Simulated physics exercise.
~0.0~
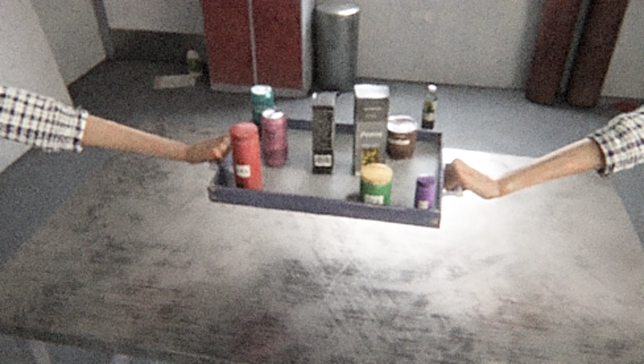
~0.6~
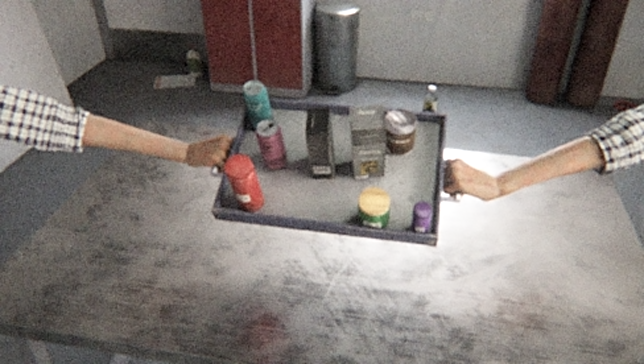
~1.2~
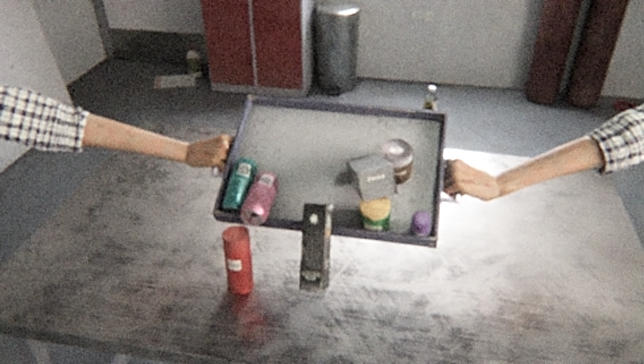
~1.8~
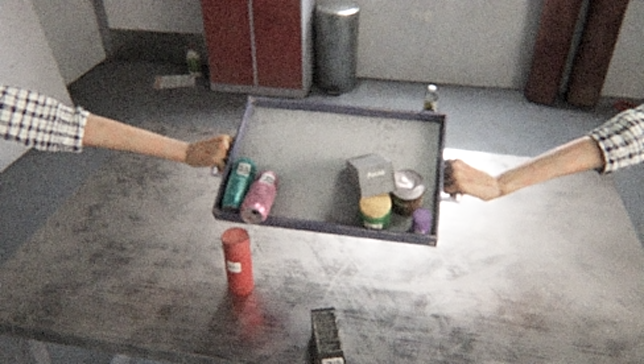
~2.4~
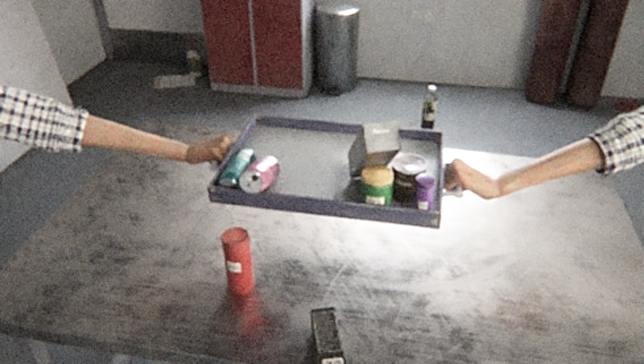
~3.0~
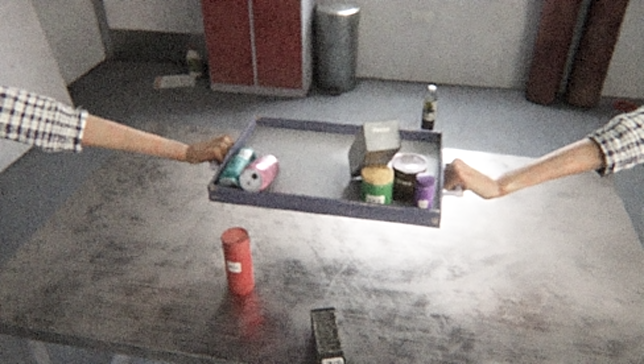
In a plain room with red lockers and a metal bin, a fixed, slightly raised view looks across a scuffed grey table. Two hands in checked sleeves hold a dark tray above it, carrying a red jar, turquoise and pink cans at left, black and grey cartons mid-tray, and a brown tin, green jar and purple shaker at right. The tray's near edge dips, and the load leans. The red jar and black carton drop onto the table, while both cans and the grey carton topple. The brown tin slides nearer. The tray levels, leaving the jar standing below and the black carton lying at the near edge.
